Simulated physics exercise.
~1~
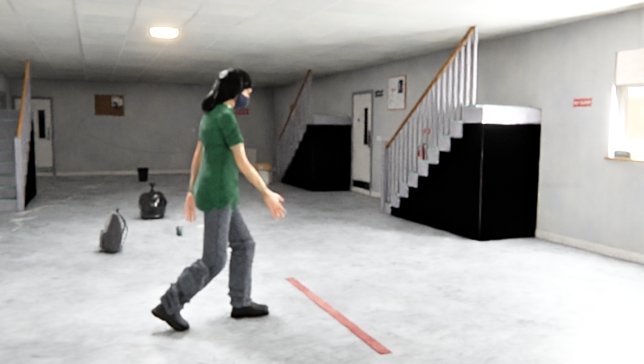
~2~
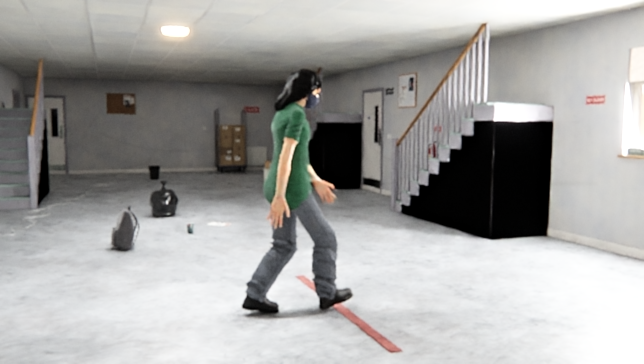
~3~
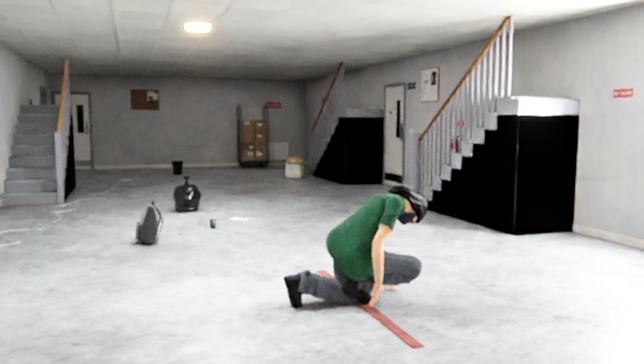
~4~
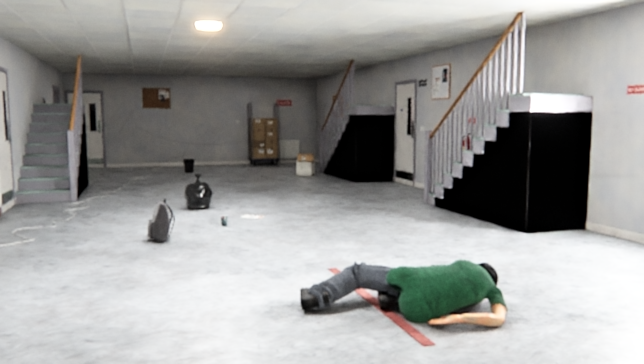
A dark-haired person in a green shirt and gray pants walked right across a large pale room toward a red strip, sank into a crouch over it, then toppled forward and ended lying face down across the strip, hips and head beyond it.
